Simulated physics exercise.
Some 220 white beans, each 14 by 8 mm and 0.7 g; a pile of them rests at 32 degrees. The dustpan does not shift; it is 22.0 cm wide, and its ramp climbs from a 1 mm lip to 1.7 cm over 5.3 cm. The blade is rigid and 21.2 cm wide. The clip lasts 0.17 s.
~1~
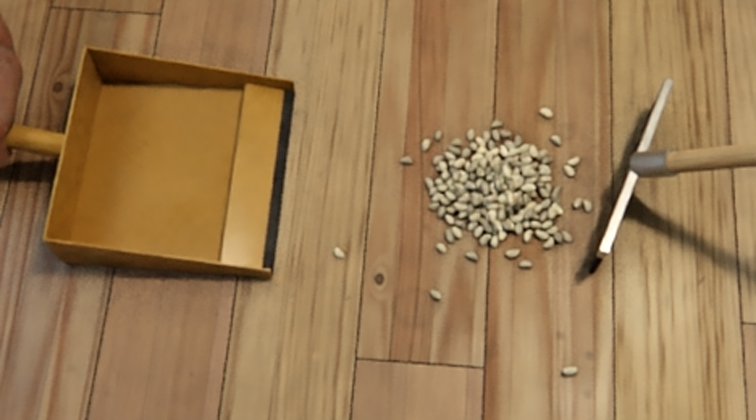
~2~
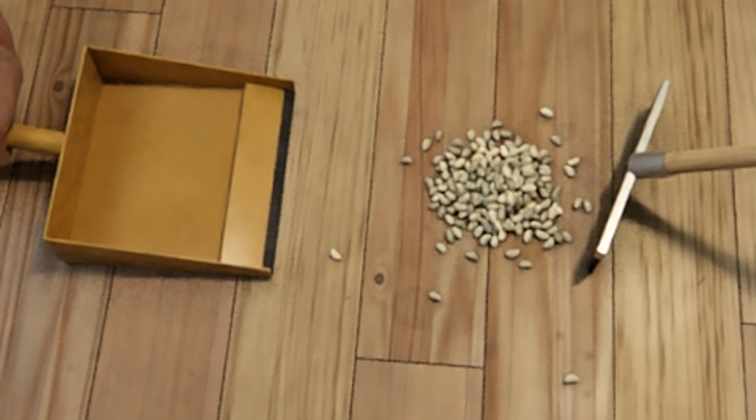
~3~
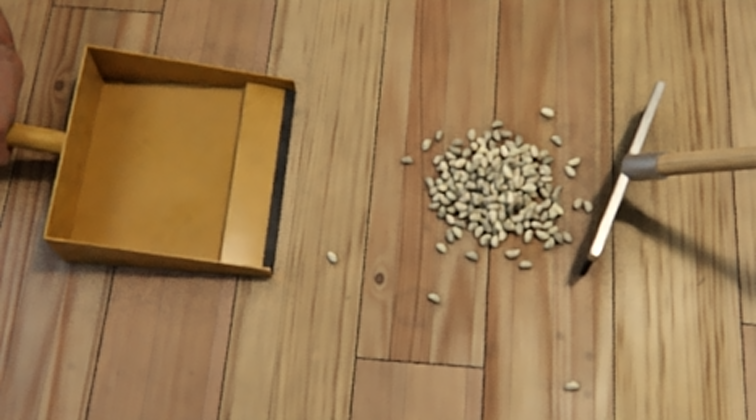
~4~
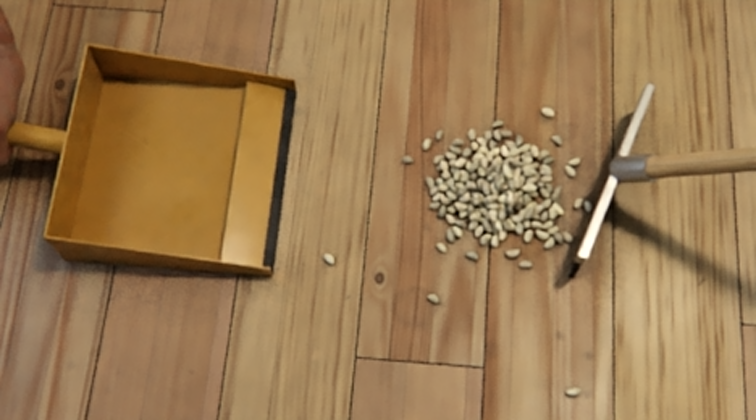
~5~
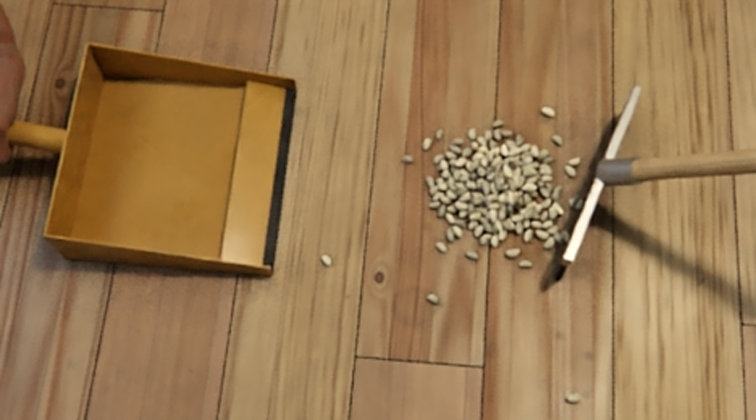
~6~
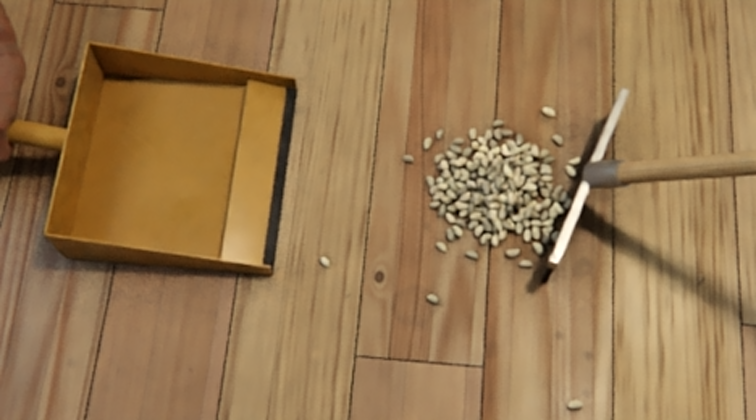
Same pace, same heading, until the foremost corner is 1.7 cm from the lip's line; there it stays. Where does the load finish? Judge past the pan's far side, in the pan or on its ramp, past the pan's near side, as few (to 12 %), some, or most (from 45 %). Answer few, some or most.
Past the pan's far side: Few; in the pan or on its ramp: Few; past the pan's near side: Few.
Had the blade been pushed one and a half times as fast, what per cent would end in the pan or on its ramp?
Then about 5 per cent.
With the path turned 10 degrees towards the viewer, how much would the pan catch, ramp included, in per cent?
It would be near 0 per cent.
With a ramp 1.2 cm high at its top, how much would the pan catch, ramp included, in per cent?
In that case some 0 per cent.
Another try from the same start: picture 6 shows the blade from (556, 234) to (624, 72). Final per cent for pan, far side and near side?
Pan 15, far 35, near 0.
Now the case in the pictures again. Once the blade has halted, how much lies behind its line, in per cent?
About 25 per cent.
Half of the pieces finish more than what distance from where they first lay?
Some 18 cm.
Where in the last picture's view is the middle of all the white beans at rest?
Around (337, 164).
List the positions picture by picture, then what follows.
Blade from (603, 253) to (666, 88), moved 0.0 cm, 0 of the pieces shifted so far; middle of the pieces at (496, 194); pan at (165, 173), in the first frame.
Blade from (600, 253) to (664, 89), moved 0.2 cm, 2 of the pieces shifted so far; middle of the pieces at (496, 194), in the second frame.
Blade from (593, 255) to (658, 90), moved 1.0 cm, 2 of the pieces shifted so far; middle of the pieces at (497, 194), in the third frame.
Blade from (581, 258) to (647, 93), moved 2.2 cm, 3 of the pieces shifted so far; middle of the pieces at (497, 193), in the fourth frame.
Blade from (567, 260) to (634, 95), moved 3.7 cm, 5 of the pieces shifted so far; middle of the pieces at (497, 193), in the fifth frame.
Blade from (553, 263) to (622, 97), moved 5.1 cm, 10 of the pieces shifted so far; middle of the pieces at (497, 193); pan at (167, 169), in the sixth frame.
Then, 0.32 s after the last picture, middle of the blade 19 cm from the lip; 0 % over the lip, far side 0 %, near side 0 %.
Then, 0.53 s after the last picture, middle of the blade 10 cm from the lip; 0 % over the lip, far side 5 %, near side 5 %.
Then, 0.85 s after the last picture, middle of the blade 5 cm from the lip; 0 % over the lip, far side 5 %, near side 5 %.
In the end, far side 5 %, pan 0 %, near side 5 %, in front of the lip or behind the blade 90 %.
